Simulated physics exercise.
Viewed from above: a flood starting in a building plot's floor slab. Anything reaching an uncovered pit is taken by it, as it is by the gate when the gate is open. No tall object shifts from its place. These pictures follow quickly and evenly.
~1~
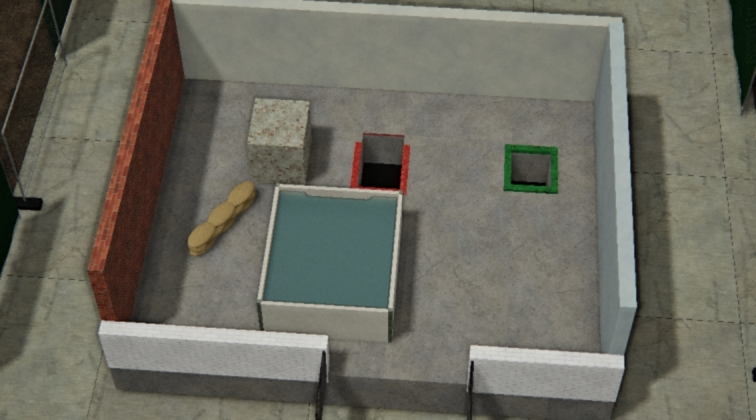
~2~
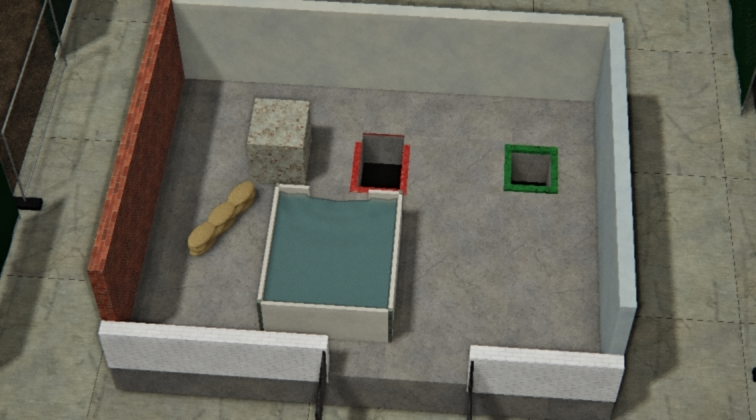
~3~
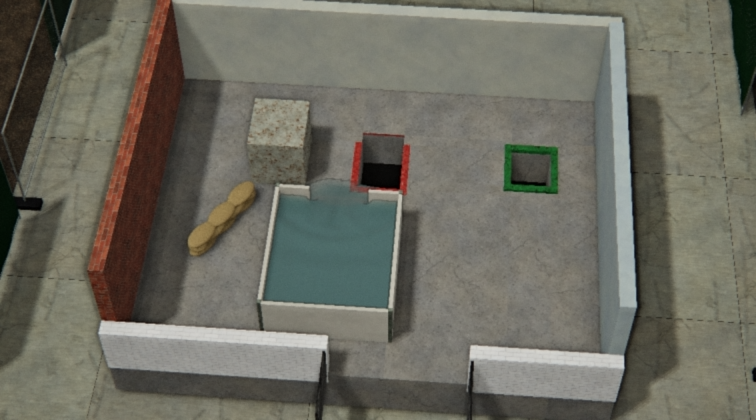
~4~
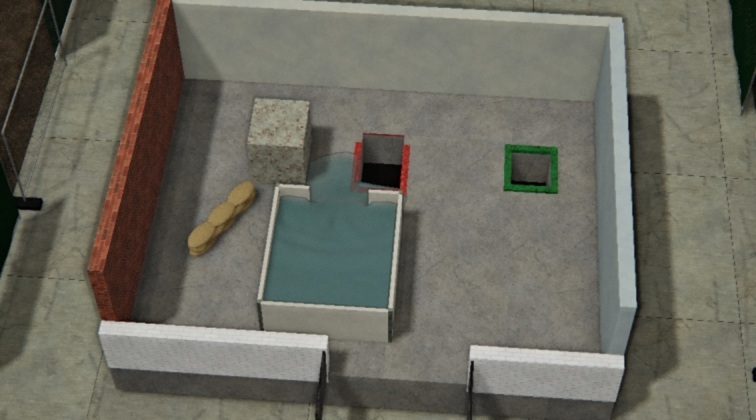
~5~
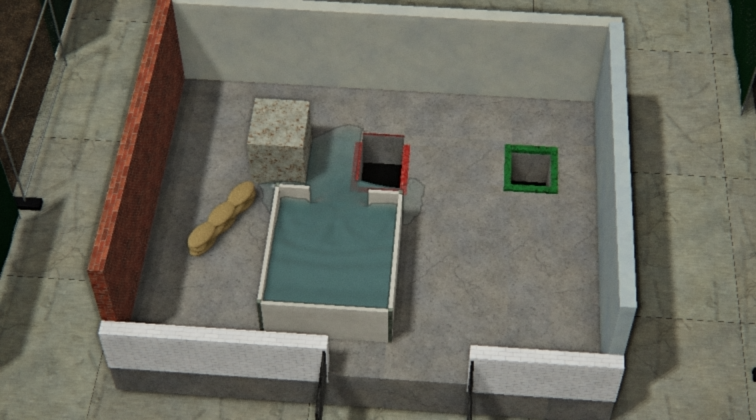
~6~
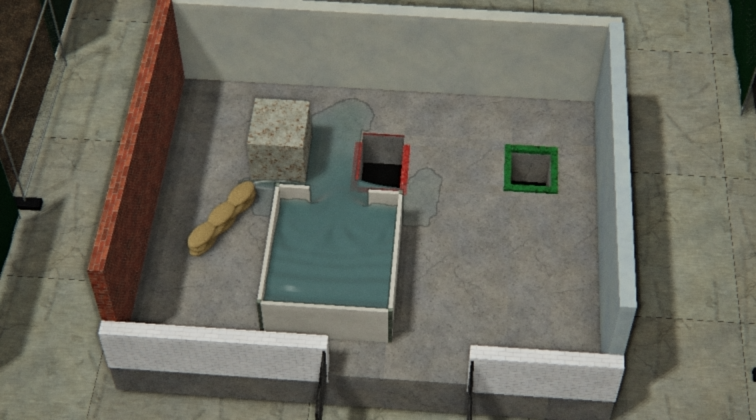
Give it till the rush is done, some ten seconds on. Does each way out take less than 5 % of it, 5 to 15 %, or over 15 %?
The gate ends up with less than 5 %; the red pit ends up with over 15 %; the green pit ends up with less than 5 %.
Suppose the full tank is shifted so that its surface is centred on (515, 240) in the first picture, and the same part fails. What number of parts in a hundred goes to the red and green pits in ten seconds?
Within ten seconds the red pit collects 6 percent of the total and the green pit 40 percent.
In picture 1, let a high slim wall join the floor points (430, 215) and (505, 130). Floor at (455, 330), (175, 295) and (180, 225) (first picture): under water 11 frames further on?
Taken in turn, the three points are unsoaked, unsoaked and unsoaked.
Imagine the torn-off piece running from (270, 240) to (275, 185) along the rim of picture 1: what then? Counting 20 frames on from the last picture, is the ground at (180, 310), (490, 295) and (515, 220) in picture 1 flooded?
Note, points one to three: Reached and soaked / unreached / reached and soaked.
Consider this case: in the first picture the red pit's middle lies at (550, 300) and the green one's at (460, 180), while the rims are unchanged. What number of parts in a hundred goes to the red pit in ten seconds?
Red: About 14 %.
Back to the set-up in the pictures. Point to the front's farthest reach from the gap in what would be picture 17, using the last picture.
I'd say around (185, 83).
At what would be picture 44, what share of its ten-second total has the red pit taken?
Near 85 %, I'd say.
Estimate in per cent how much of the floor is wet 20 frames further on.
Around 40 percent, give or take.
A moment on, water covers 15 % of the floor; the gate 0 %, the red pit 9 %, the green pit 0 %.
Next, water covers 25 % of the floor; the gate 0 %, the red pit 16 %, the green pit 0 %.
Then, water covers 40 % of the floor; the gate 0 %, the red pit 22 %, the green pit 0 %.
Later, water covers 65 % of the floor; the gate 0 %, the red pit 30 %, the green pit 2 %.
In the end, water covers 90 % of the floor; the gate 1 %, the red pit 37 %, the green pit 2 %.
